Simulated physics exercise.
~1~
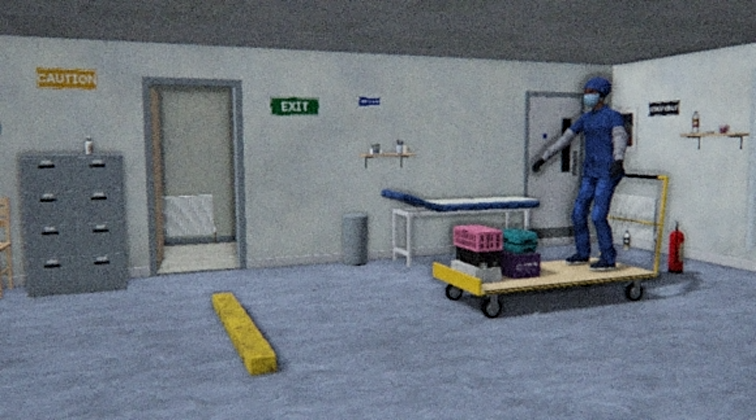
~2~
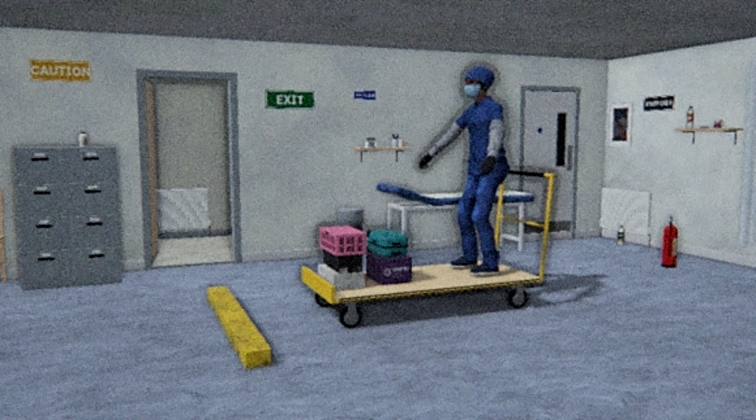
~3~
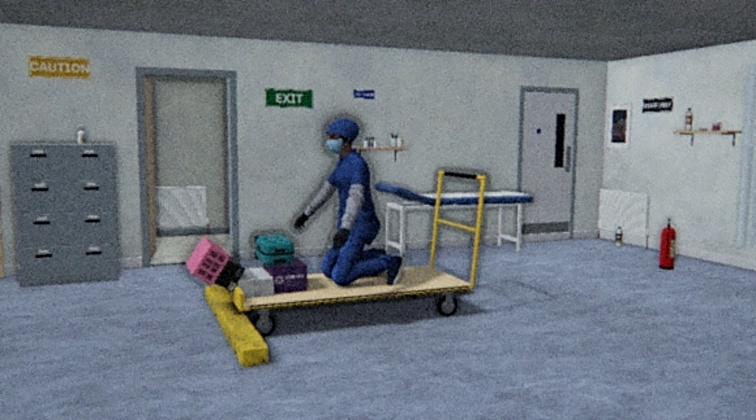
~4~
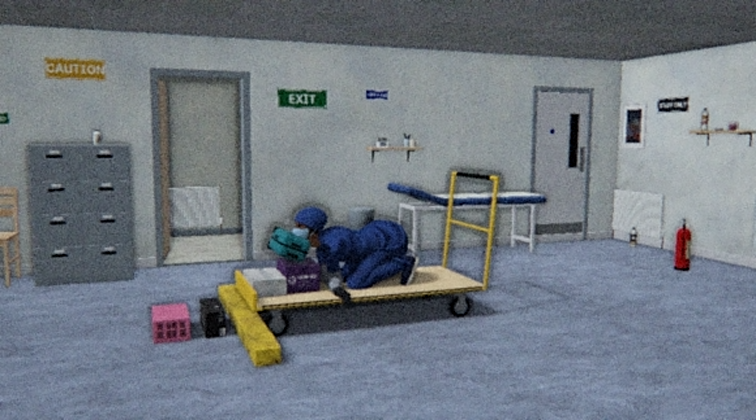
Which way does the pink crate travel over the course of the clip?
It travels to the left, riding on the trolley at first and then tumbling over the front edge to the floor.
Masked person in blue scrubs riding a trolley left into a yellow kerb, dropping forward as pink and black crates tumble off.
